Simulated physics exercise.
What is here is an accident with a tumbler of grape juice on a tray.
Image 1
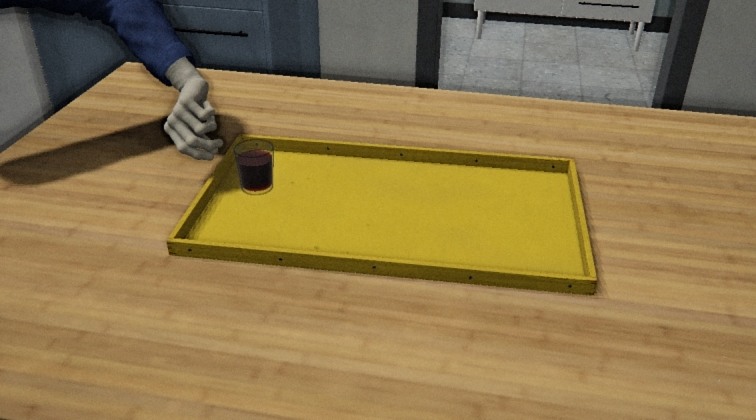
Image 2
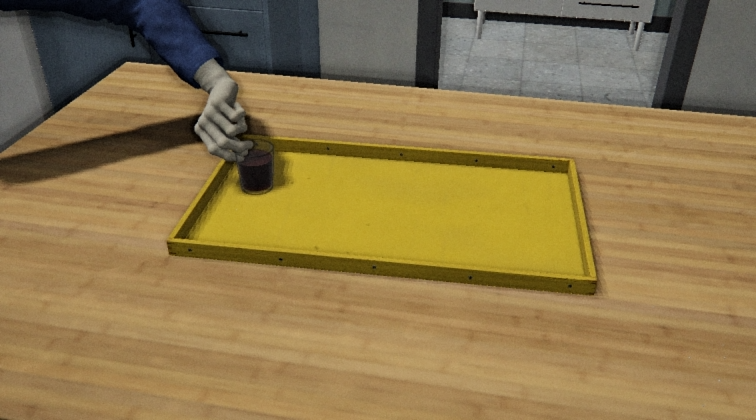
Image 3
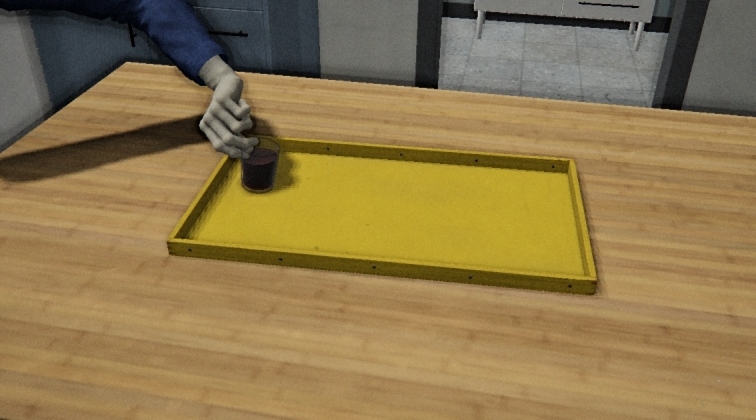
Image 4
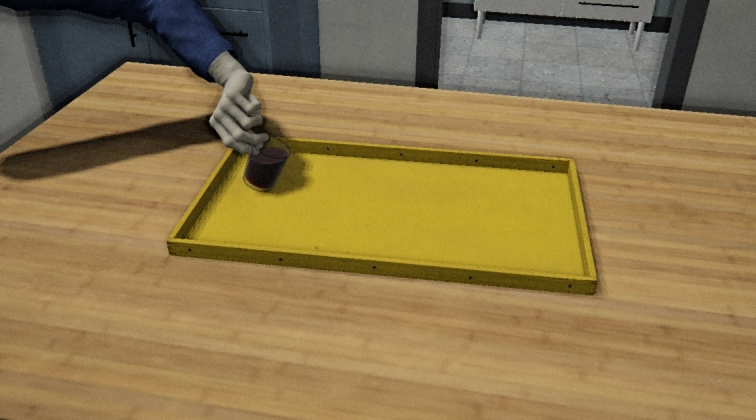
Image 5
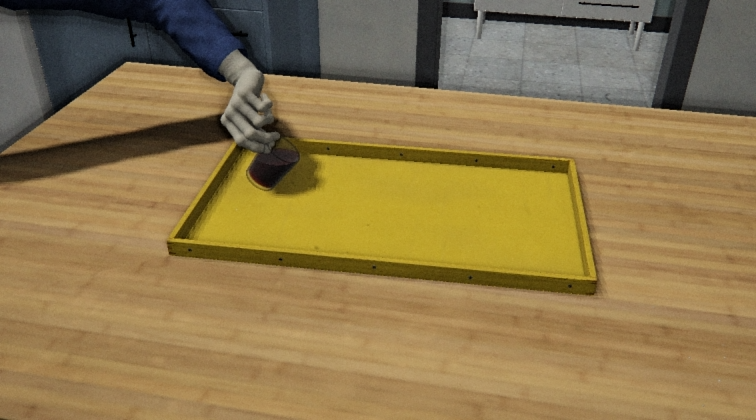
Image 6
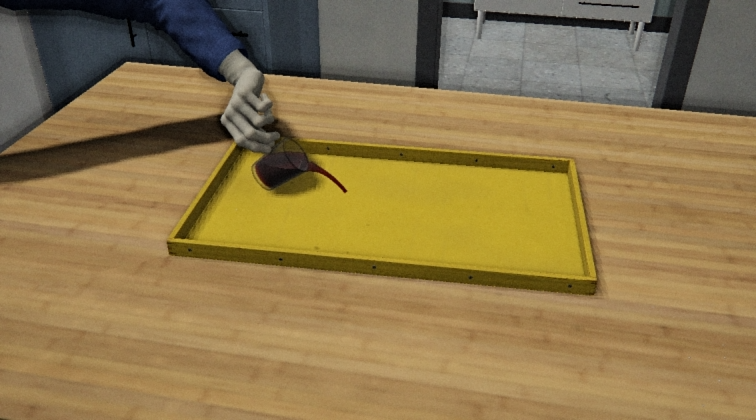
A hand nudges a tumbler of dark juice rightward until it tips and spills onto a yellow tray.
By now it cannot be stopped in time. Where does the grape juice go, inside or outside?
In the end it is held by the rim.
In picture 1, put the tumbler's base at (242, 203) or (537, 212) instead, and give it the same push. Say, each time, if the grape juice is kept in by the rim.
At the first place it stays in the tray, at the second it escapes from the tray.
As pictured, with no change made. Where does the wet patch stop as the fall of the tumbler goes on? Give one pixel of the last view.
It runs out somewhere around (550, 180) in the last picture.
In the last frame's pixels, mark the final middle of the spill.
Its centre lies at roughly (459, 199) in the last picture.
Next, the tumbler lies in the tray; the puddle covers about as much as a plate; the top is dry.
After that, the puddle covers about as much as a tray; the top is dry.
Finally, the puddle covers about as much as a tray; the top is dry.
